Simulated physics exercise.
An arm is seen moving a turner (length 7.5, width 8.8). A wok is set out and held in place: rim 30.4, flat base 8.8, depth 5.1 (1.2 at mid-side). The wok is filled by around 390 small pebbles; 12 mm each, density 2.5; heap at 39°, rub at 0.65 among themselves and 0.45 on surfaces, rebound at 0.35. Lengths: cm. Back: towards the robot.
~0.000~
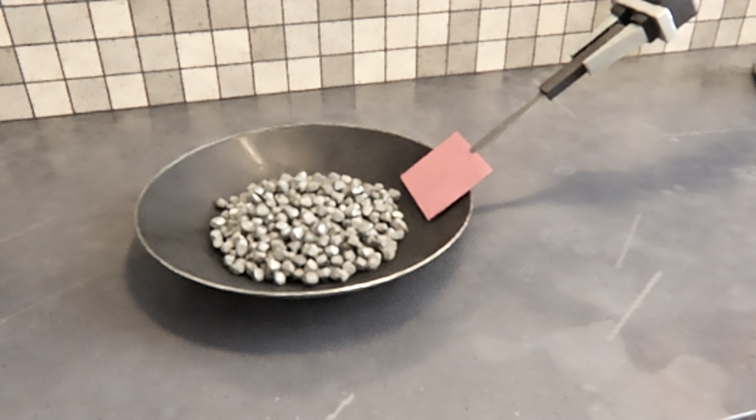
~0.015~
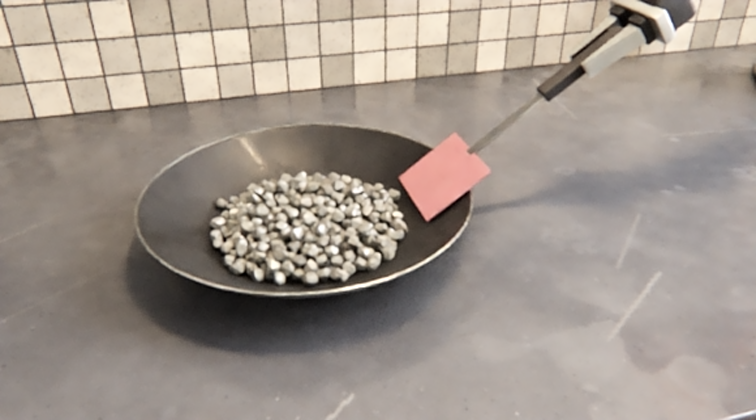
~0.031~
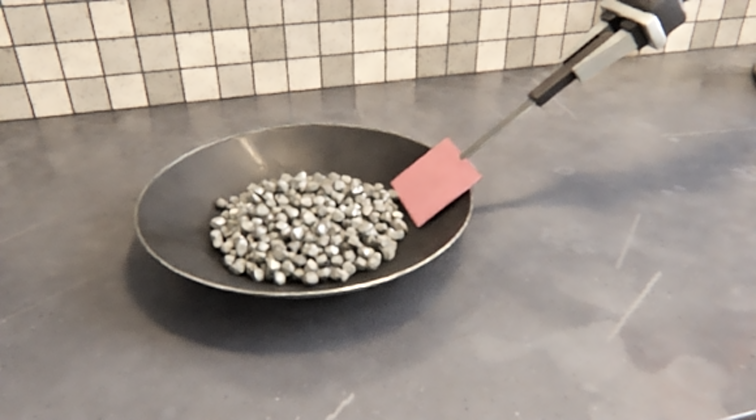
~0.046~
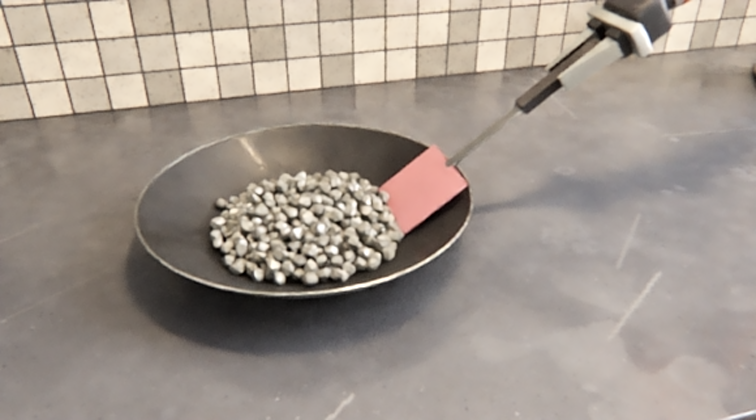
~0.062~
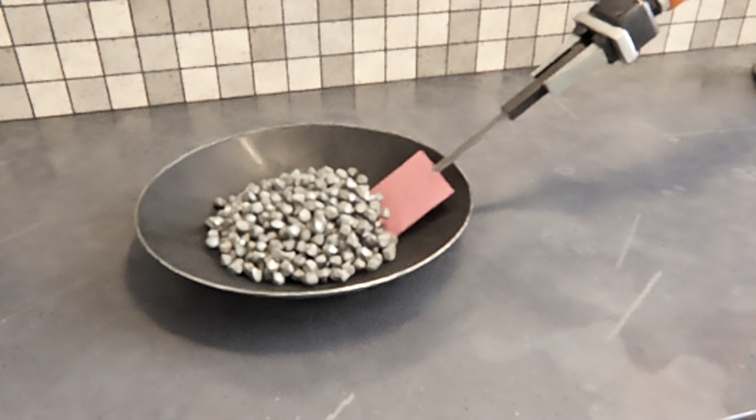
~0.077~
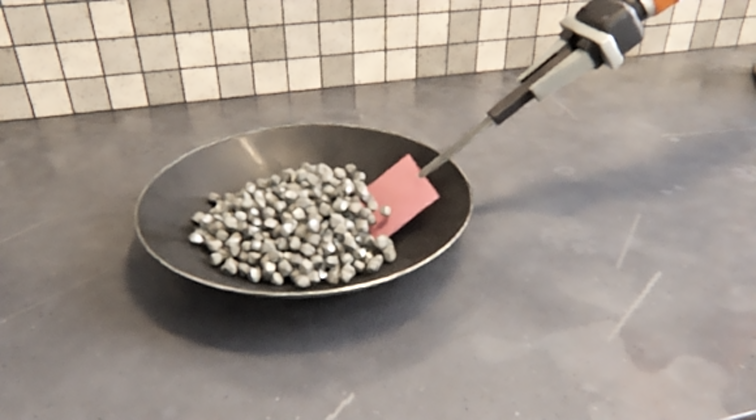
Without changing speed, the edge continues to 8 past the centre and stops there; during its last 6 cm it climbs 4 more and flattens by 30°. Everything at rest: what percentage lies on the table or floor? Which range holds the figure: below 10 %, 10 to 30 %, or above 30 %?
The figure lies within 10 to 30 %.
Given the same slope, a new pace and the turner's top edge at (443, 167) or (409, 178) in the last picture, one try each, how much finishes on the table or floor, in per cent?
5 % and 25 %.
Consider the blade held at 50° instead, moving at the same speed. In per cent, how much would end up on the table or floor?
20 %.
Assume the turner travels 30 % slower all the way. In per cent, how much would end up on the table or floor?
About 5 %.
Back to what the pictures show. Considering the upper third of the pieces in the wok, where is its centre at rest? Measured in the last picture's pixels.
Pixel estimate: About (191, 214).
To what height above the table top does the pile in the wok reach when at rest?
It reaches roughly 6.5 cm.
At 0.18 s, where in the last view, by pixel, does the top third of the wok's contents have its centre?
It is centred at about (209, 213).
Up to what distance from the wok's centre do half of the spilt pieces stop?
Roughly 24 cm from the middle.
By 0.13 s, sloping 36°, highest piece 7 above the table; 394 in the wok.
By 0.18 s, sloping 27°, highest piece 6 above the table; 393 in the wok, 1 on the blade or in flight.
By 0.40 s, sloping 6°, highest piece 8 above the table; 340 in the wok, 44 on the table or floor, 10 on the blade or in flight.
By 1.45 s, sloping 6°, highest piece 6 above the table; 338 in the wok, 56 on the table or floor.
Final count, 338 in the wok, 56 on the table or floor. That is 14 % on the table or floor.
